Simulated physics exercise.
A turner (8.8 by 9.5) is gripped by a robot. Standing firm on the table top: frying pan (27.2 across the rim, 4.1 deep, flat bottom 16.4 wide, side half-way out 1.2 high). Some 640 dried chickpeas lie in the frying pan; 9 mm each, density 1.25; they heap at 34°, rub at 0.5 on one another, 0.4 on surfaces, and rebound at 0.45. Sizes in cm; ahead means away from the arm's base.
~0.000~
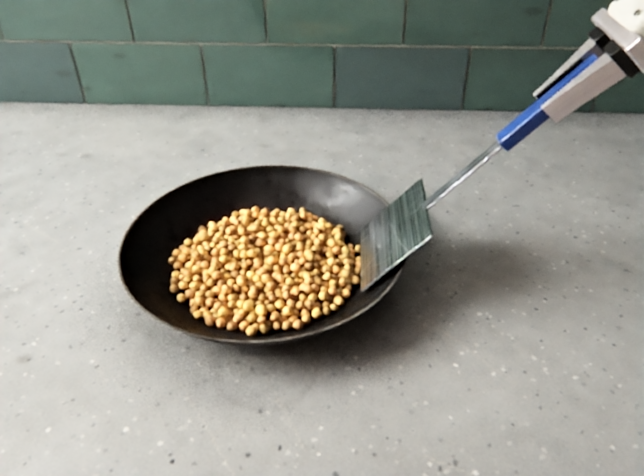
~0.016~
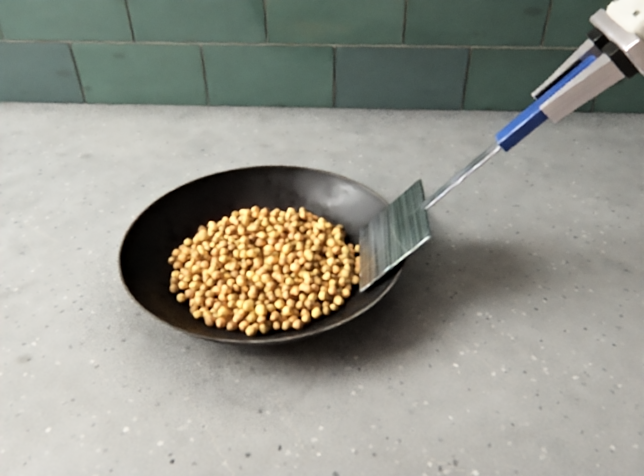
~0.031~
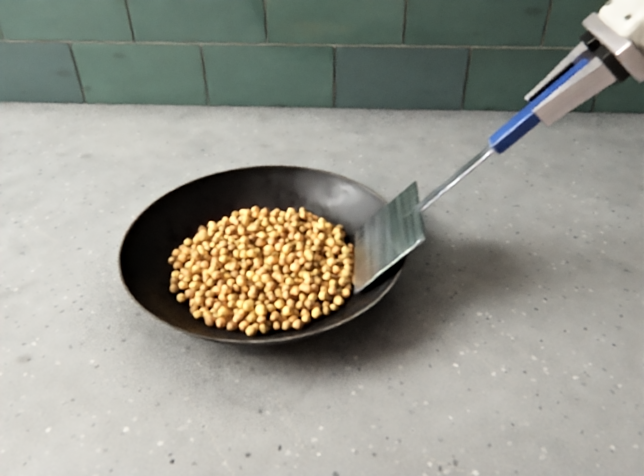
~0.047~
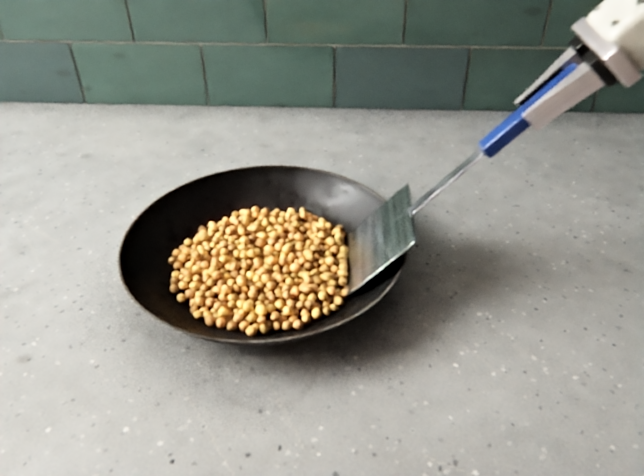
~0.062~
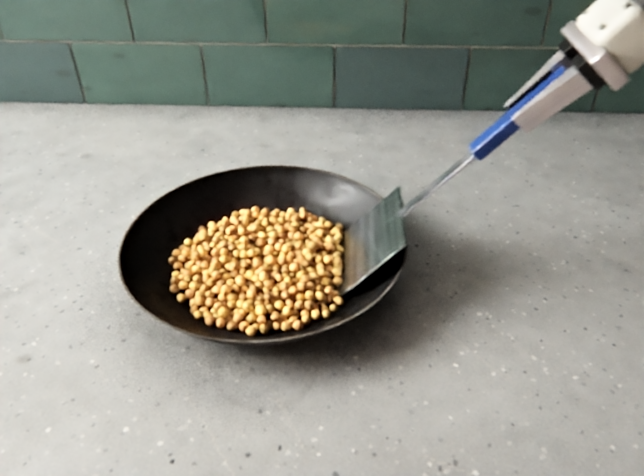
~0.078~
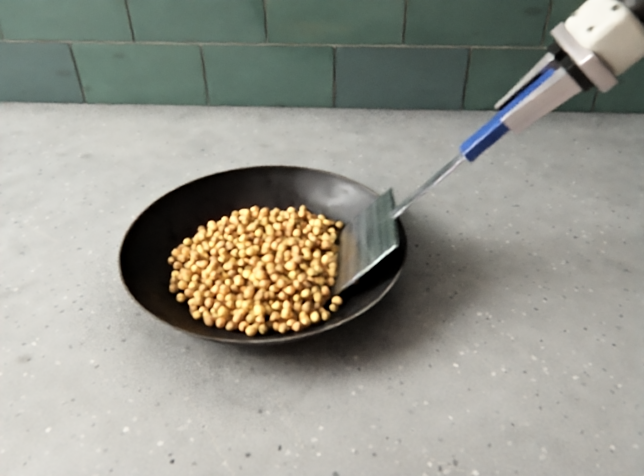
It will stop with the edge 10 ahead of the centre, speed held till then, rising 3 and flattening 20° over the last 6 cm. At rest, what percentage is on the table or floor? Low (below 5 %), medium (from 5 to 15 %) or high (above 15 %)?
On the table or floor the share is medium, from 5 to 15 %.
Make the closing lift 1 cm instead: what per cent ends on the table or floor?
Some 15 per cent.
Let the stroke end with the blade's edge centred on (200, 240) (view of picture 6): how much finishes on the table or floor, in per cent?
About 0 per cent.
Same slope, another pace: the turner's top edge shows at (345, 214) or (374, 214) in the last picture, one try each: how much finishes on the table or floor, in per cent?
Some 35 and 25 per cent.
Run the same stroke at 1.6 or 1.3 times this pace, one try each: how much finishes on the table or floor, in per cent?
Some 20 and 15 per cent.
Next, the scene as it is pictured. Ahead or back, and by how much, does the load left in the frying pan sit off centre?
About 4.5 cm ahead.
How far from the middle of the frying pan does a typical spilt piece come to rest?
Some 20 cm.
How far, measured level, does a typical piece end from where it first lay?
About 5 cm.
After 0.20 s, sloping 49°, highest piece 3 above the table; 639 in the frying pan.
After 0.33 s, sloping 43°, highest piece 5 above the table; 638 in the frying pan, 1 on the blade or in flight.
After 0.59 s, sloping 29°, highest piece 5 above the table; 592 in the frying pan, 45 on the table or floor, 2 on the blade or in flight.
After 1.64 s, sloping 29°, highest piece 4 above the table; 592 in the frying pan, 47 on the table or floor.
At rest, 592 in the frying pan, 47 on the table or floor. That is 7 % on the table or floor.
